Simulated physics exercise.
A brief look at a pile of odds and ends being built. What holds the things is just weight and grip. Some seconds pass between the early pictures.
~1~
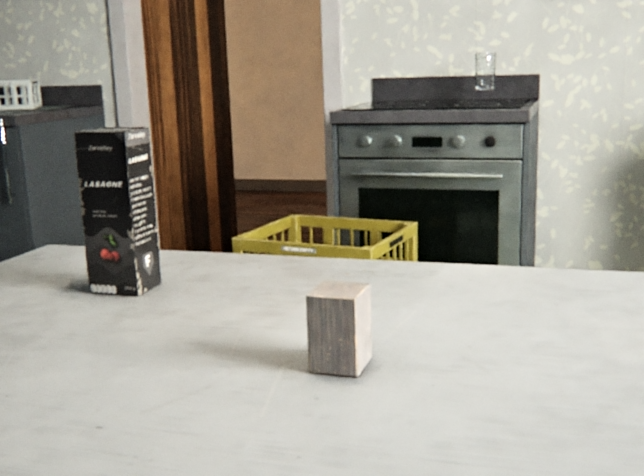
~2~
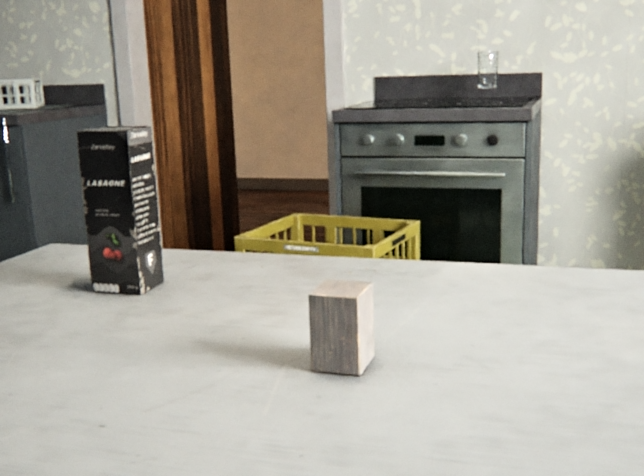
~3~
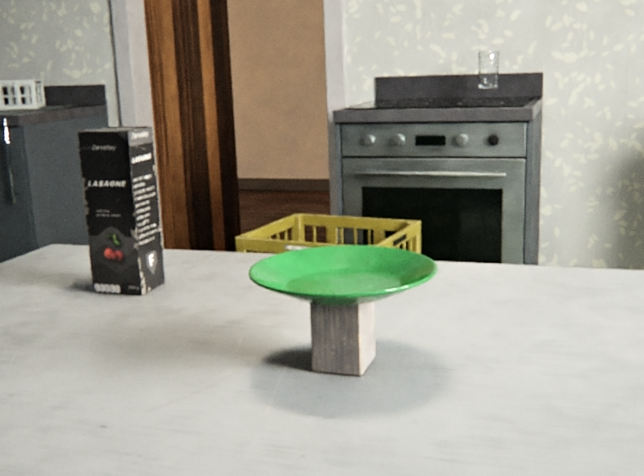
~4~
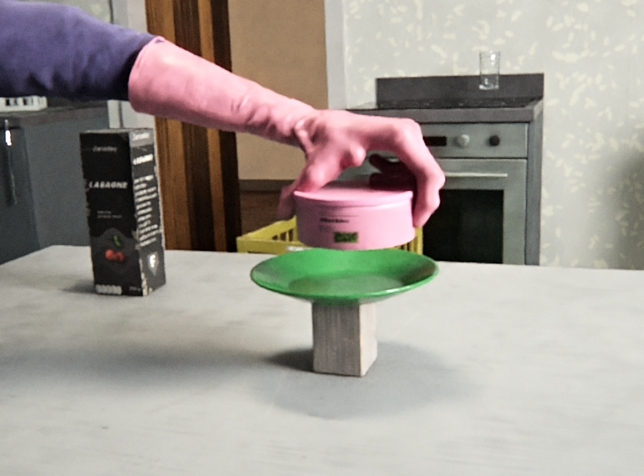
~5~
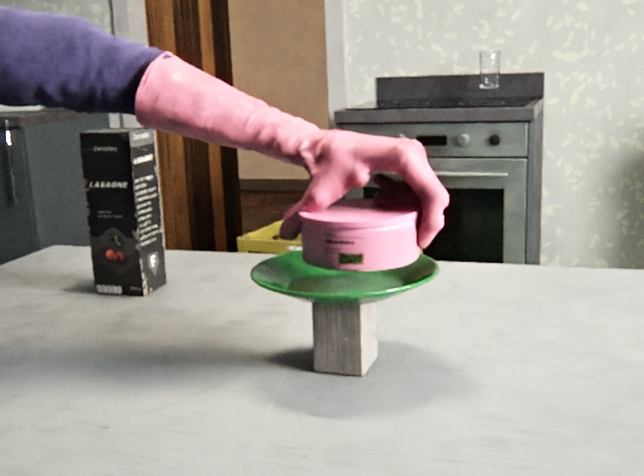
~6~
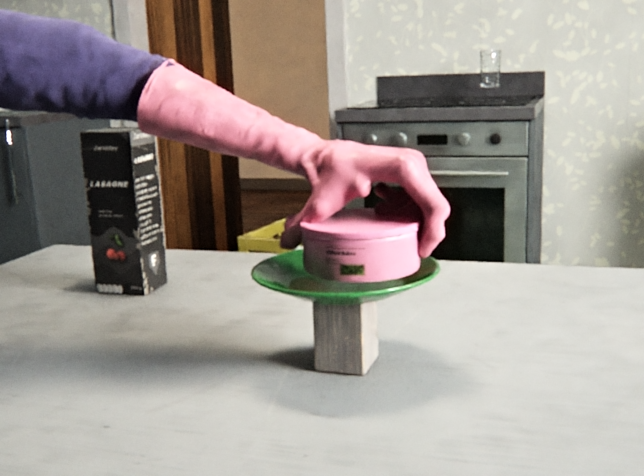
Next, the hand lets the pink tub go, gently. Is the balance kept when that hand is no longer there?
Yes, my guess is the pile will be stable.
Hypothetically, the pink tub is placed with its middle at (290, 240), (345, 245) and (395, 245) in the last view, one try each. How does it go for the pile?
The pile remains standing the first time, remains standing the second time and remains standing the third time.
Then, 1.00 s later than the last frame, all is still.
Then, 2.10 s later than the last frame, pink tub resting near (362, 244).
When it is over, all 4 as before. End places, in pixels of the last picture, pink tub near (362, 244). The pile keeps its balance.
